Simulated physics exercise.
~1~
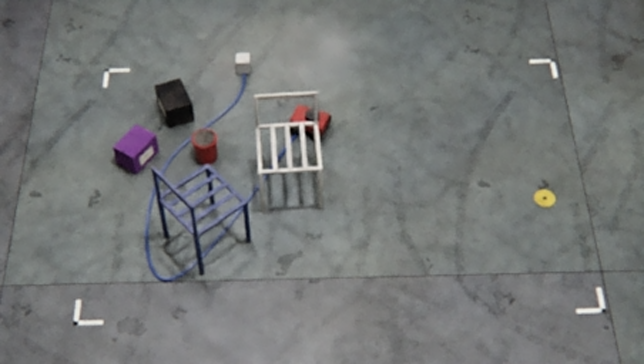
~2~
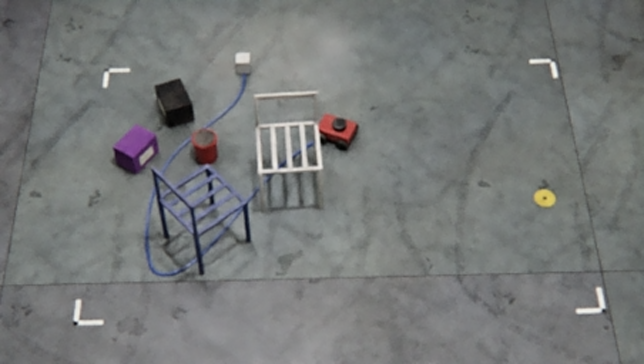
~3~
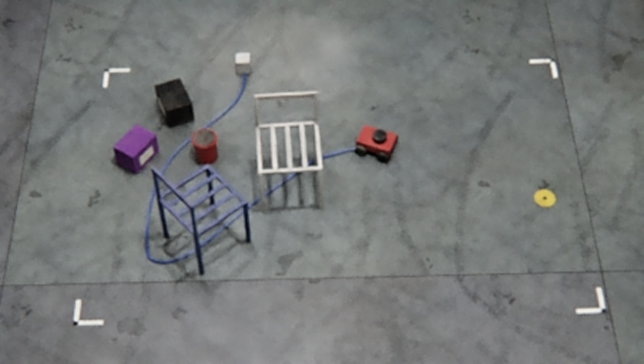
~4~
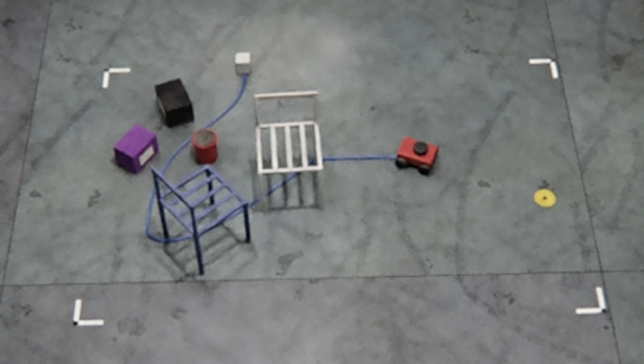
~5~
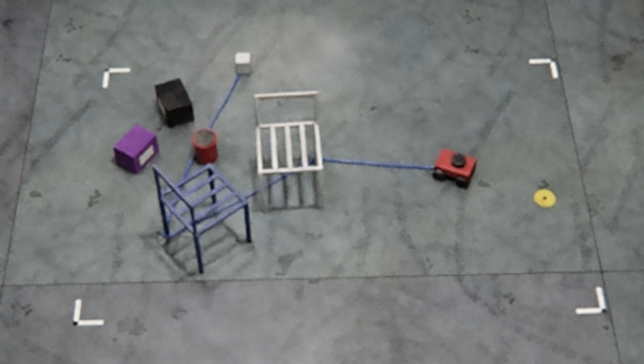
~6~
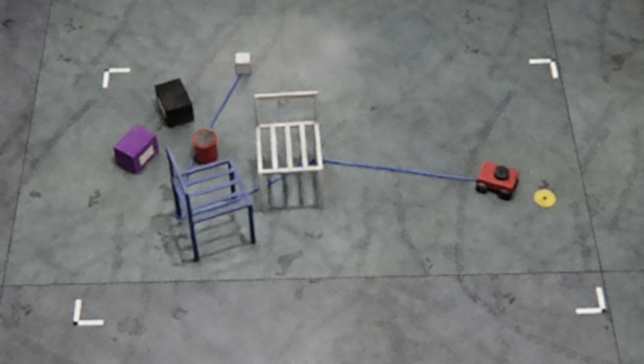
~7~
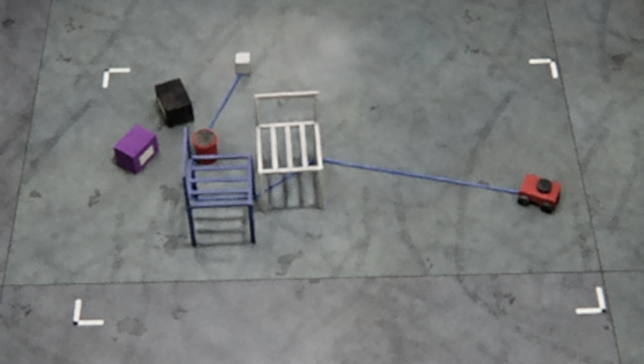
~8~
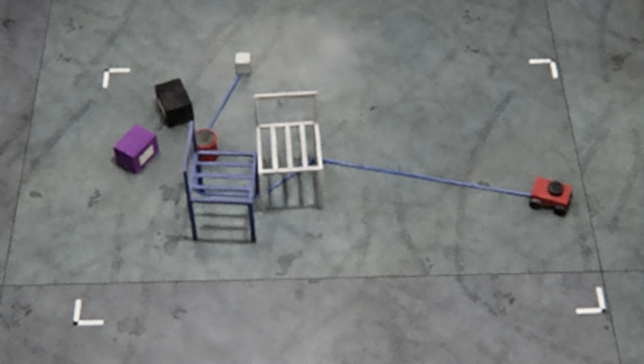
Blue chair being dragged up and right against the red pot as a red cart pulls its blue lead rightward past a white chair.
